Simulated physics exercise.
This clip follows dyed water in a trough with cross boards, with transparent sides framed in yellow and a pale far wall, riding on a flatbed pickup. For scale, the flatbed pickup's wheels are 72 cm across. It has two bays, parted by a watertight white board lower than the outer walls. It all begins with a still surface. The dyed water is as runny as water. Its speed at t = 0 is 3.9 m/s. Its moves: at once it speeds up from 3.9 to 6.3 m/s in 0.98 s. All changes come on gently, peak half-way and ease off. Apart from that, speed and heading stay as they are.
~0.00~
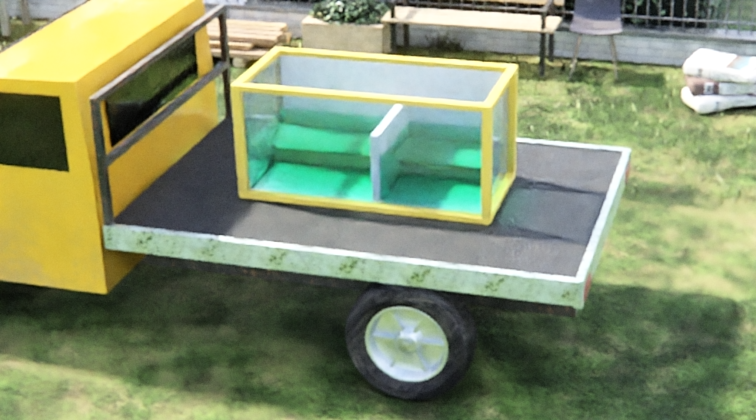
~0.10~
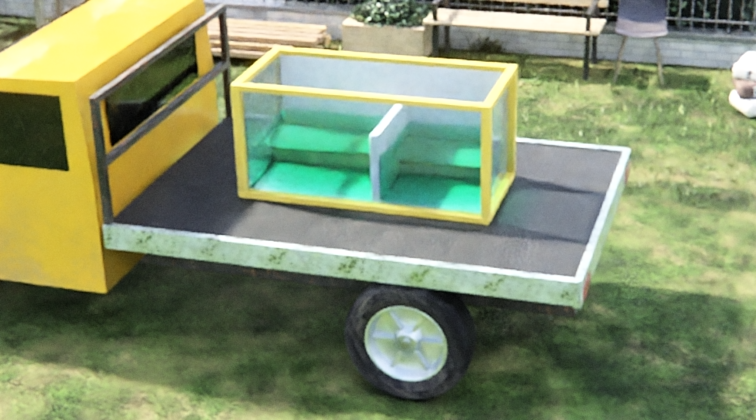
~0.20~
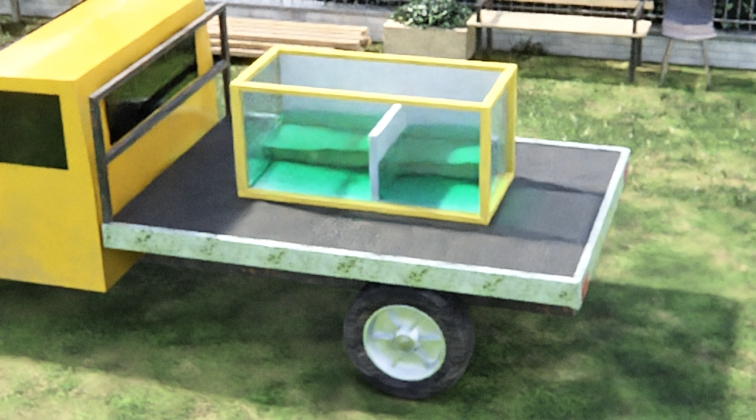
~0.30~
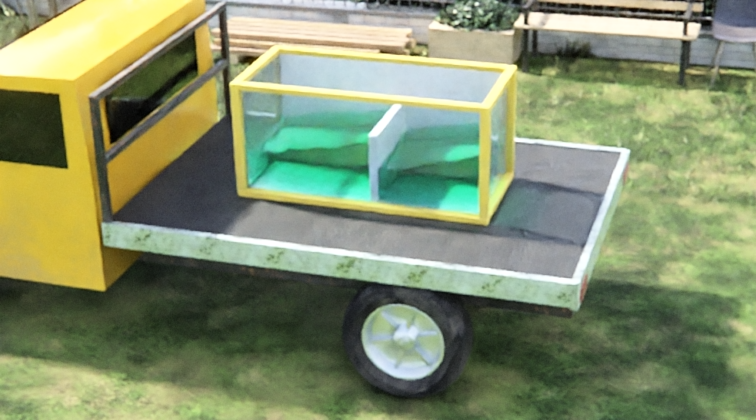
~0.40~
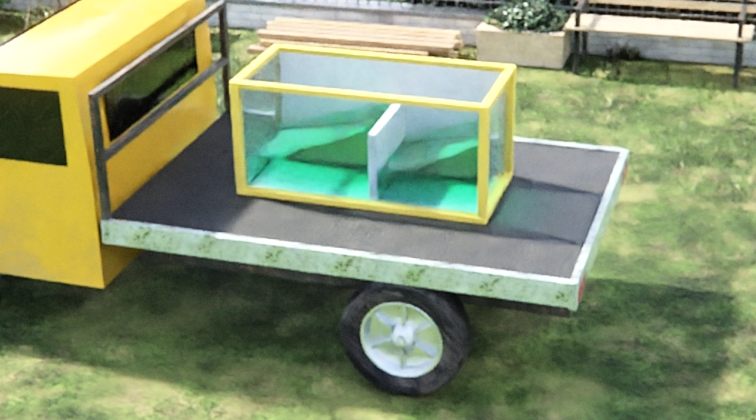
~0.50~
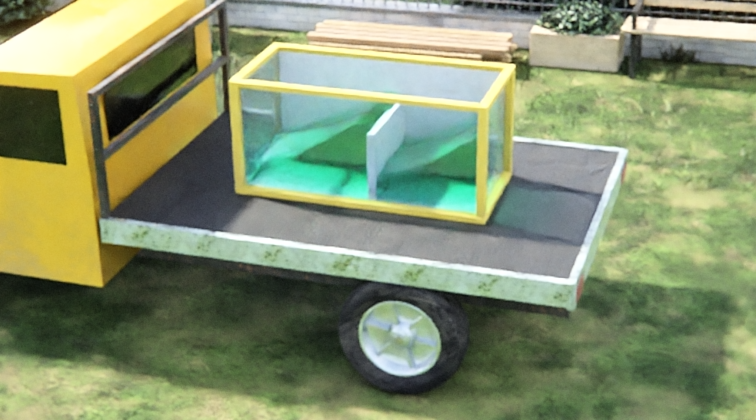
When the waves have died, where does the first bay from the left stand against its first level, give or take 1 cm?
That bay finishes lower.
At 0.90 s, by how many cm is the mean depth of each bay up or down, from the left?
In cm: 2 down, 2 up.
Then, 0.90 s in, left to right it is 27, 31 cm deep.
Then, 1.30 s in, left to right it is 27, 31 cm deep.
Then, 1.80 s in, left to right it is 27, 31 cm deep.
Then, 3.96 s in, left to right it is 26, 33 cm deep.
